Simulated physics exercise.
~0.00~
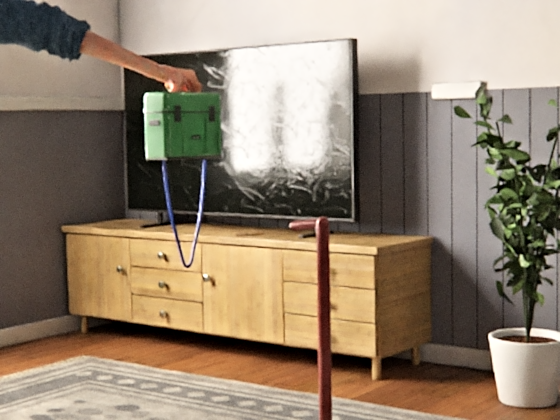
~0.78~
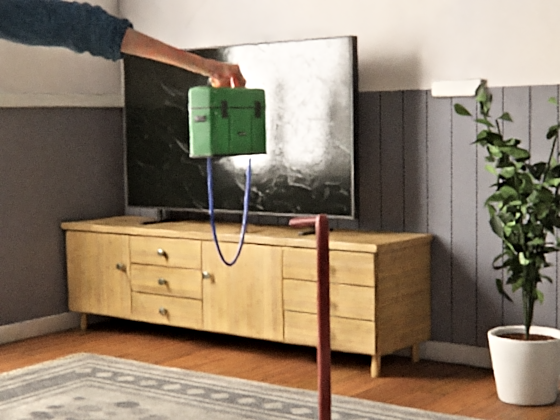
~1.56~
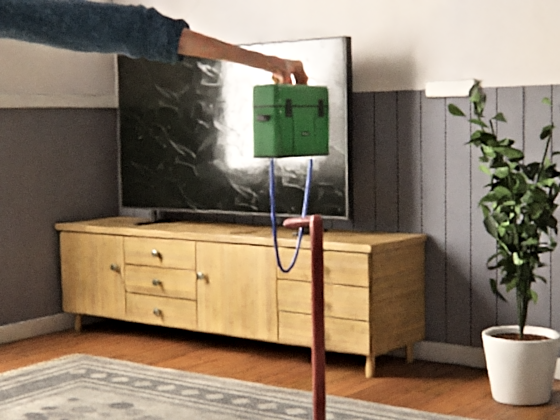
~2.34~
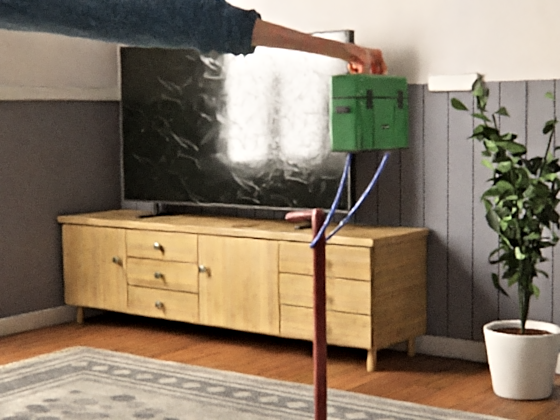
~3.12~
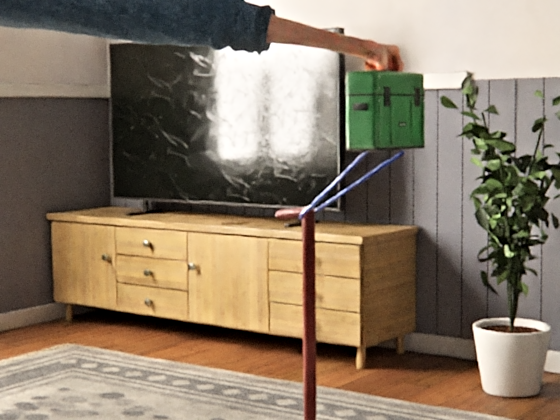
In the video, a hand carries a green case with a hanging blue loop rightward across a room, past a short reddish post with a bar at its top. The loop catches on the post and ends up stretched tight, with the case held beyond it.
